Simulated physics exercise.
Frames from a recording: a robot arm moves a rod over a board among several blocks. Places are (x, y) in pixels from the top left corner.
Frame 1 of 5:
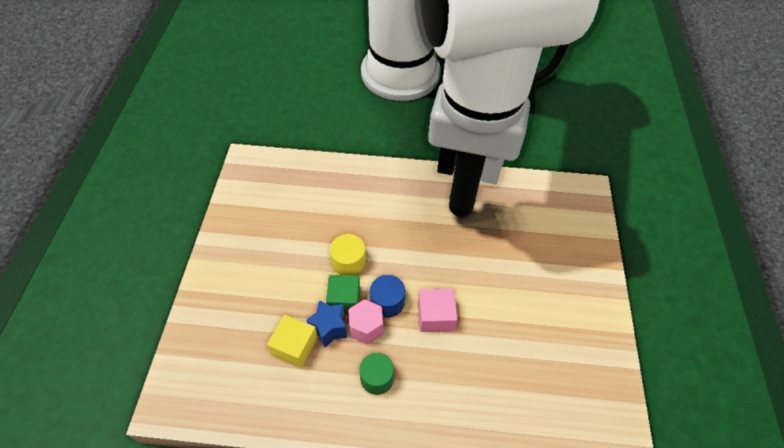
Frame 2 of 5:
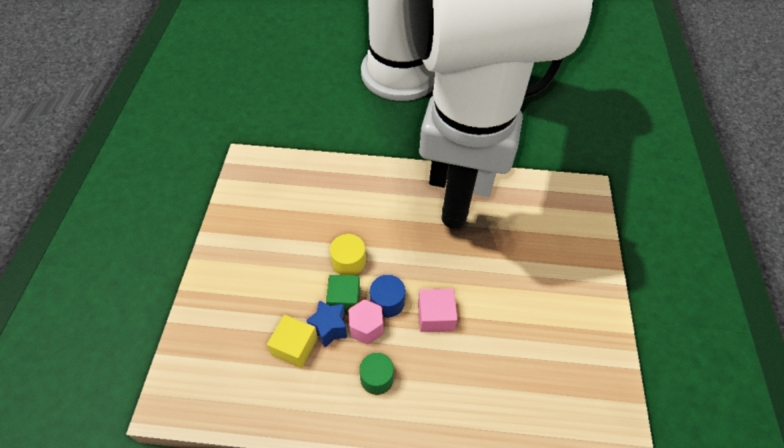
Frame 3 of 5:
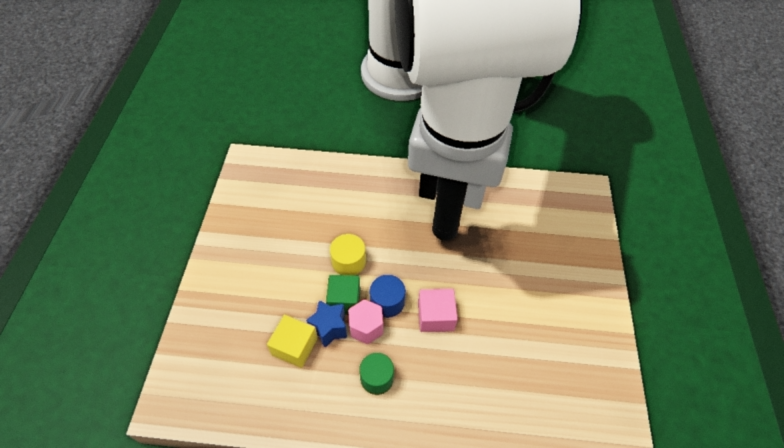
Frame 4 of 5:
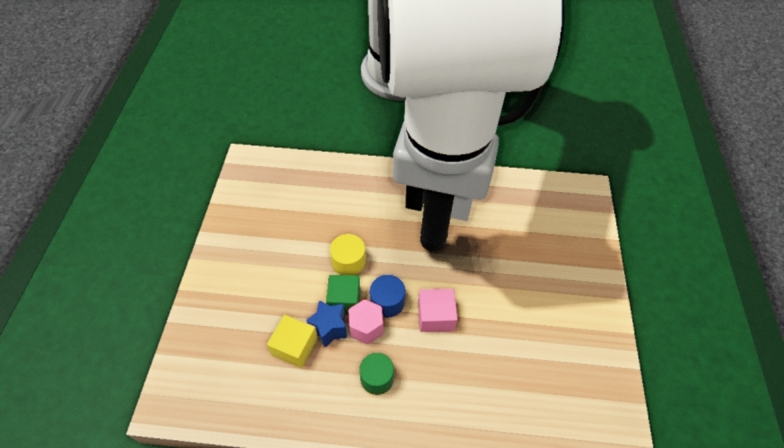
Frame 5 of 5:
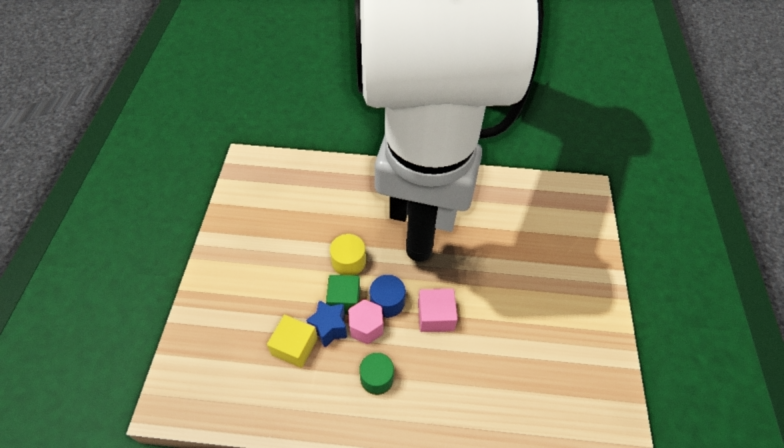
On a wooden board with a green surface around it, a robot arm moved a black rod steadily down and to the left, toward a cluster of colored blocks that all stayed still.
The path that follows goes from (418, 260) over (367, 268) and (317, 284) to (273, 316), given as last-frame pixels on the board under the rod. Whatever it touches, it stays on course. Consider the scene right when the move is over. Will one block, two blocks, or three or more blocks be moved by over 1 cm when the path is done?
There will be one block that moves more than 1 cm.
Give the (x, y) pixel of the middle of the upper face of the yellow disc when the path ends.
Its top centre lands on (304, 246).
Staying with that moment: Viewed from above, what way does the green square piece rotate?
Viewed from overhead, the green square piece winds up turned anticlockwise.
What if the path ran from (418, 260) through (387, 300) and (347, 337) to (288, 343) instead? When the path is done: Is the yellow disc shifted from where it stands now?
No.
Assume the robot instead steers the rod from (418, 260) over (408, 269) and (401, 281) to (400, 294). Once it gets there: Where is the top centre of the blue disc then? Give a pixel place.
About (386, 307).
On the path given first. One third of the way, rod at (367, 259); yellow disc at (336, 248).
Two thirds of the way, rod at (315, 276); blue star-shaped block at (328, 321); green square piece at (338, 290), turned 35° anticlockwise; yellow disc at (304, 246).
At the end, rod at (270, 308); yellow square piece still; blue star-shaped block at (328, 321); green square piece at (338, 290), turned 35° anticlockwise; yellow disc at (304, 246).
